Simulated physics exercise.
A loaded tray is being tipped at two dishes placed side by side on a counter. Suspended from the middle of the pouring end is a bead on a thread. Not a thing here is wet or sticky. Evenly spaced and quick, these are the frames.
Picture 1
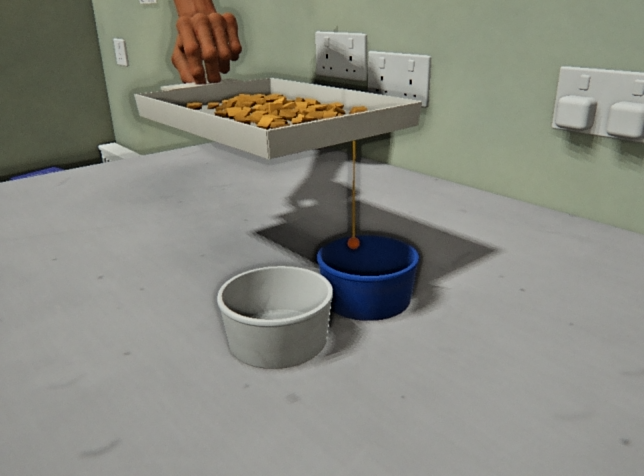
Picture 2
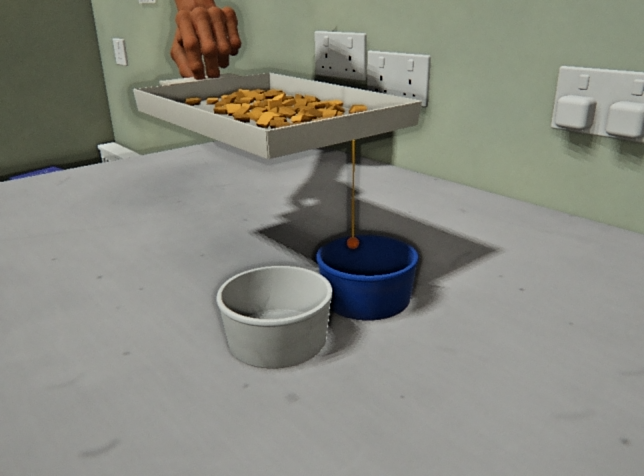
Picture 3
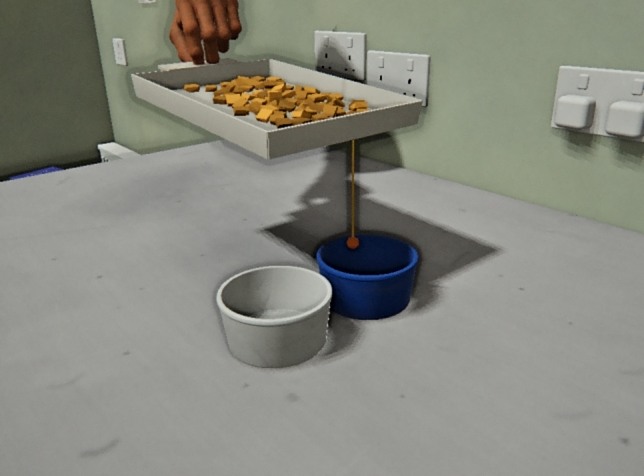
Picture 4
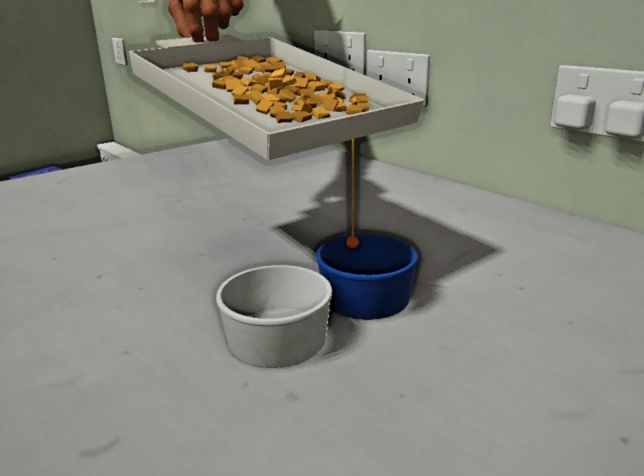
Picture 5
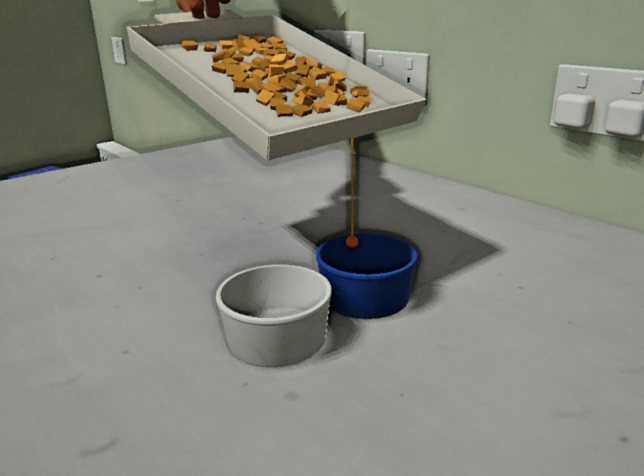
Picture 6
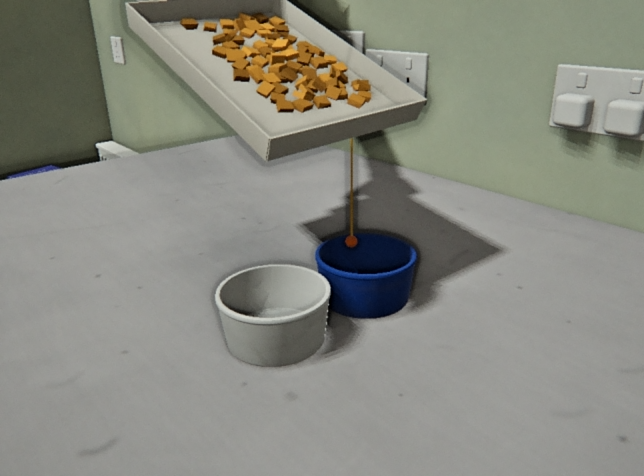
A shallow tray of small orange-brown squares tilted steadily as a hand raised its far end, while its near edge stayed above a white dish and a blue dish that sat still on the counter.
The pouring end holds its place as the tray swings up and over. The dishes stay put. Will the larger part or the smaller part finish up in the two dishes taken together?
The smaller part does.
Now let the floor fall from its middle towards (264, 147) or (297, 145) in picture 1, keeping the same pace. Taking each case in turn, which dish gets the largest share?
Try 1: Left-side dish. Try 2: Left-side dish.
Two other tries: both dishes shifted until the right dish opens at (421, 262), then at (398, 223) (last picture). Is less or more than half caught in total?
Together the dishes get beyond half first, then less than a half.
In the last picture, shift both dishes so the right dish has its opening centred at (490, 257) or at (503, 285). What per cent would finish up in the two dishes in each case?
Respectively 50 % and 0 %.
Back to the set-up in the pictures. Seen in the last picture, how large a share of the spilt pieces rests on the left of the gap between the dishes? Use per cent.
It amounts to some 10 percent.
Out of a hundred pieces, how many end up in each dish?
Left dish: 10 per cent; right dish: 0 per cent.
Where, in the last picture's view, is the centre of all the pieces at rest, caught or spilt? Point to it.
Somewhere around (393, 340) in the final view.
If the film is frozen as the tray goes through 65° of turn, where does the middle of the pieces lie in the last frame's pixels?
Roughly (342, 102).
Shortly afterwards, tray tipped steeply; all but a few on the tray; only a few in the air.
Next, tray tipped past a quarter turn; the bulk on the tray; near a quarter outside both; only a few in the air.
Some moments later, tray tipped past a quarter turn; a little in the left dish; only a few in the right dish; all but a few outside both.
In the end, tray tipped past a quarter turn; a little in the left dish; only a few in the right dish; all but a few outside both.
